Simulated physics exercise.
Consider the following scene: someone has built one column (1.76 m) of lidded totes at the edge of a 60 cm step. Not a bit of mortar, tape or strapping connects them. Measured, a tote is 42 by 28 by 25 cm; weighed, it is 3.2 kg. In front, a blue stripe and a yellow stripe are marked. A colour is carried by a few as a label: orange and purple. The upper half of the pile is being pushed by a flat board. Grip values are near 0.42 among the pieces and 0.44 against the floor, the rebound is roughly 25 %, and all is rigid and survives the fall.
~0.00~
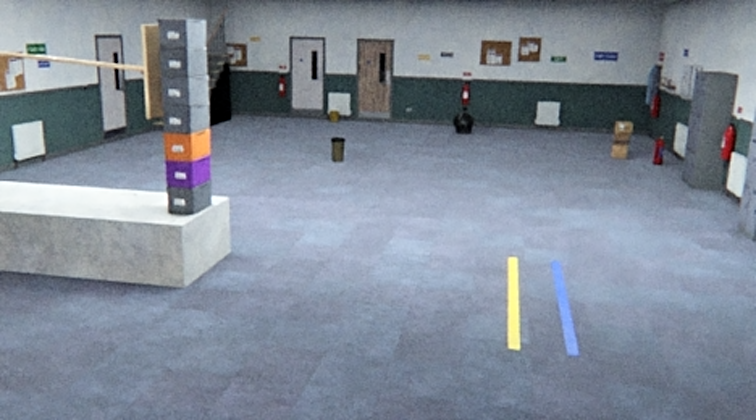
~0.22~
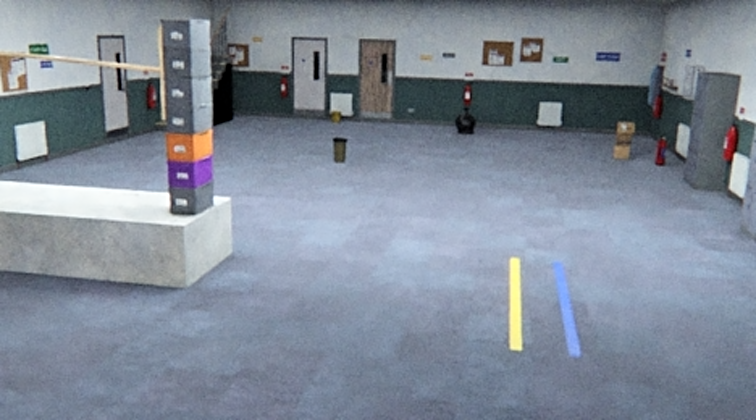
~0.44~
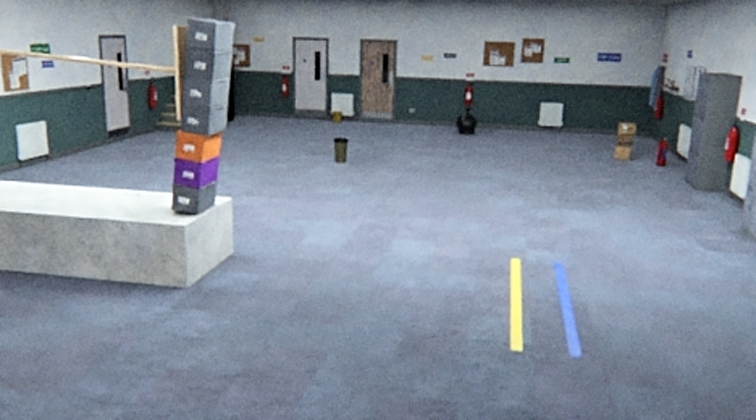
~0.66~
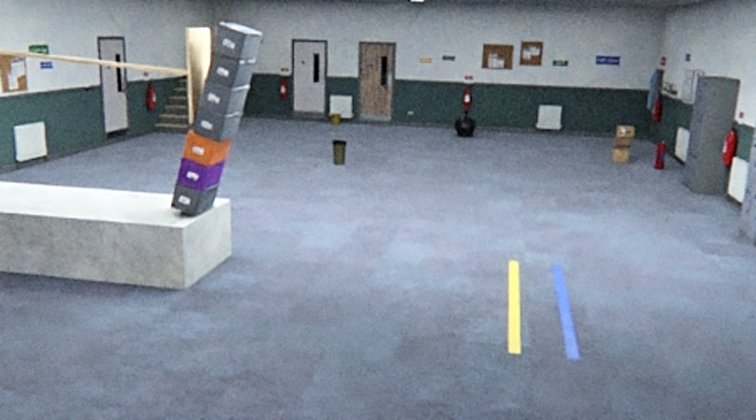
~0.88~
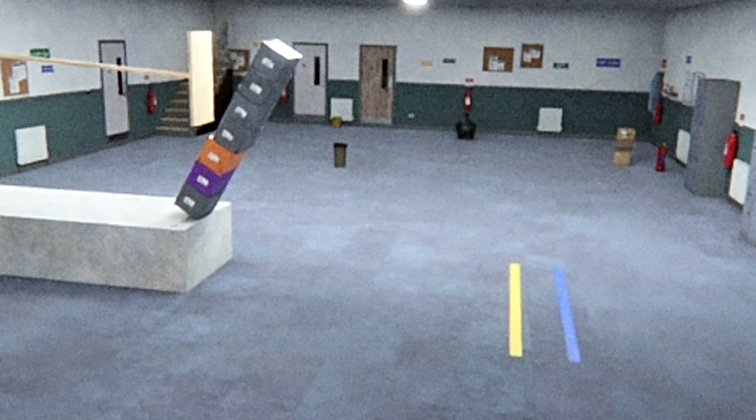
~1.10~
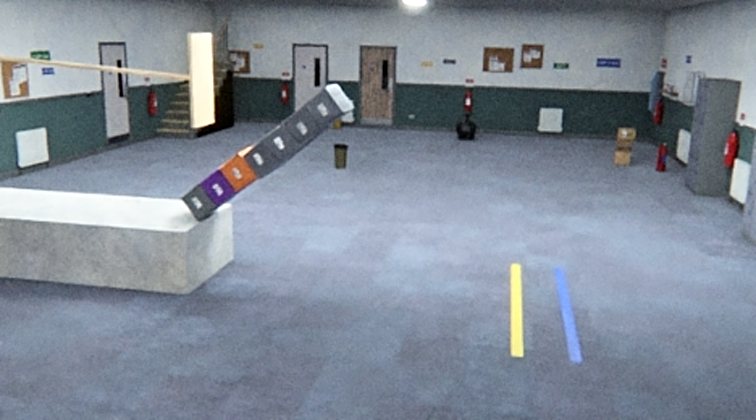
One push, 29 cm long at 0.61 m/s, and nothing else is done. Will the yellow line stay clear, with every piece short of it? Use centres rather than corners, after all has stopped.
The outcome is every piece behind the line.
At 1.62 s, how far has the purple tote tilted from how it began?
It sits at about 80 degrees.
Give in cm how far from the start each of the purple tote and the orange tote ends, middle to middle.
Purple 110 cm, orange 140 cm.
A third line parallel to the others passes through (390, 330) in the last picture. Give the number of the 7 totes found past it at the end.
That's 1 of them.
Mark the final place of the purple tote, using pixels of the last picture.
I'd place it at about (258, 266) in the final view.
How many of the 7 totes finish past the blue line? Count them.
If you count them, it's 0.
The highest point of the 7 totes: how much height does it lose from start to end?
By about 210 cm, start to end.
Around 1.18 s, none of the 7 totes past the yellow line, 7 disturbed; purple tote tipped 63°, 10 cm lower; orange tote tipped 63°, 24 cm lower.
Around 1.34 s, none of the 7 totes past the yellow line, 7 disturbed; purple tote on its side; orange tote on its side.
Around 1.62 s, none of the 7 totes past the yellow line, 7 disturbed; orange tote on its side; purple tote on its side.
Finally (2.3 s), none of the 7 totes past the yellow line, 7 disturbed; purple tote on its side; orange tote on its side. The farthest middle lies 87 cm short of that line. Seen by the last camera, middles, purple tote near (258, 266), orange tote near (284, 269).
